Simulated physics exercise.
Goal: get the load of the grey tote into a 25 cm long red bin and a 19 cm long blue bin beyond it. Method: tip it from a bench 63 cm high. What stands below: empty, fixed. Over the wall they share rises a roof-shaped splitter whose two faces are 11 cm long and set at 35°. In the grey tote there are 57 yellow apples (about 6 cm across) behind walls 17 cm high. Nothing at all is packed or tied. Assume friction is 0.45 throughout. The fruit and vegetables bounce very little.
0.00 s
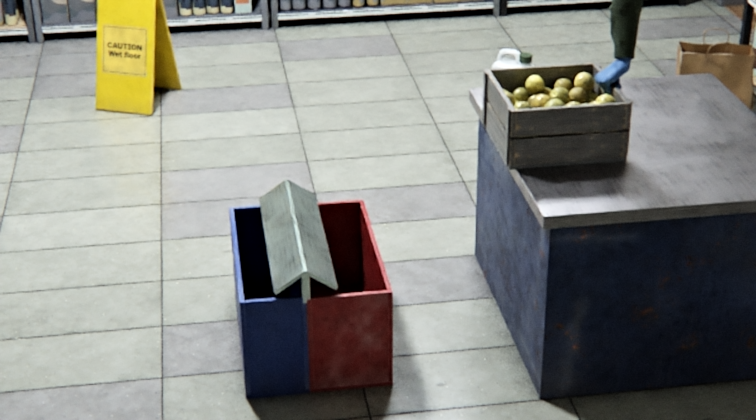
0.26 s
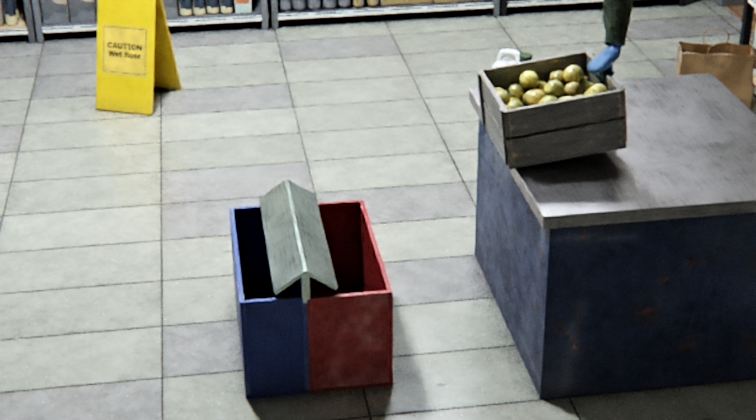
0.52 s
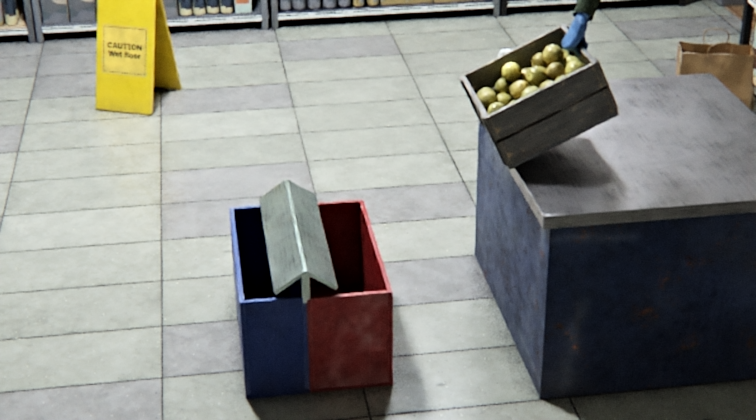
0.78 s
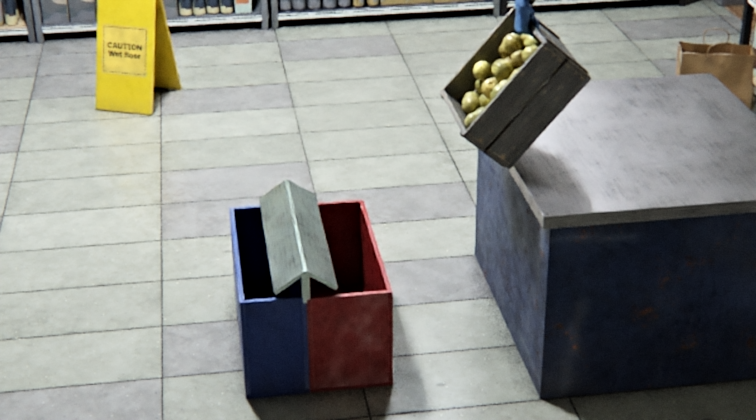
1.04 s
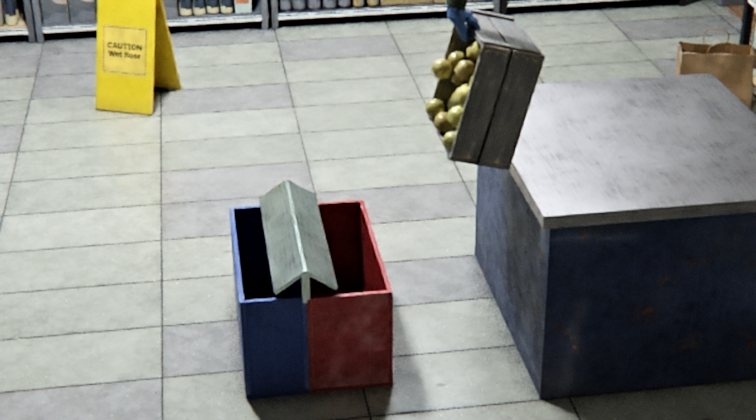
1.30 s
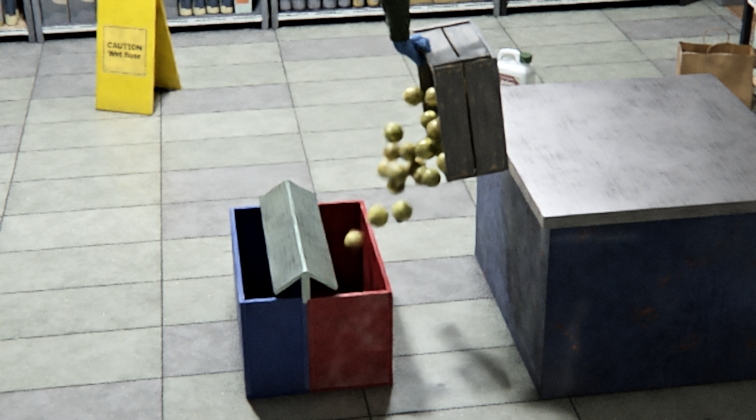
A grey crate of yellow apples, held by a blue-gloved hand, tilts and moves left off a bench until it is past upright on its side, and apples pour out above the red and blue bins with a roof-shaped splitter.
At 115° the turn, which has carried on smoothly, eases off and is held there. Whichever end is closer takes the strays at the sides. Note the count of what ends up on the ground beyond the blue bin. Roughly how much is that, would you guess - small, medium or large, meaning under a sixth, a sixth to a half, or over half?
Small, under a sixth.
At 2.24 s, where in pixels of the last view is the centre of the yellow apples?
Centre: Approx. (394, 321).
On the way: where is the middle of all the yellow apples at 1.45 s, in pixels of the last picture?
Look near pixel (431, 148).
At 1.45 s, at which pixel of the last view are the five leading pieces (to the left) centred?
About (336, 283).
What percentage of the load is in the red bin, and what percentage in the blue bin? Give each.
Around 35 per cent and 0 per cent, in that order.
After 1.45 s, tilt 107°; 32 still in the grey tote, 6 in the red bin, 2 on the ground short of the red bin and 17 in the air.
After 1.64 s, tilt 114°; 11 still in the grey tote, 11 in the red bin, 7 on the ground short of the red bin and 28 in the air.
After 1.90 s, tilt 115°; 19 in the red bin, 23 on the ground short of the red bin and 15 in the air.
Final count (at 2.24 s), 20 in the red bin and 37 on the ground short of the red bin. Asked share, 0 of 57, 0 per cent.
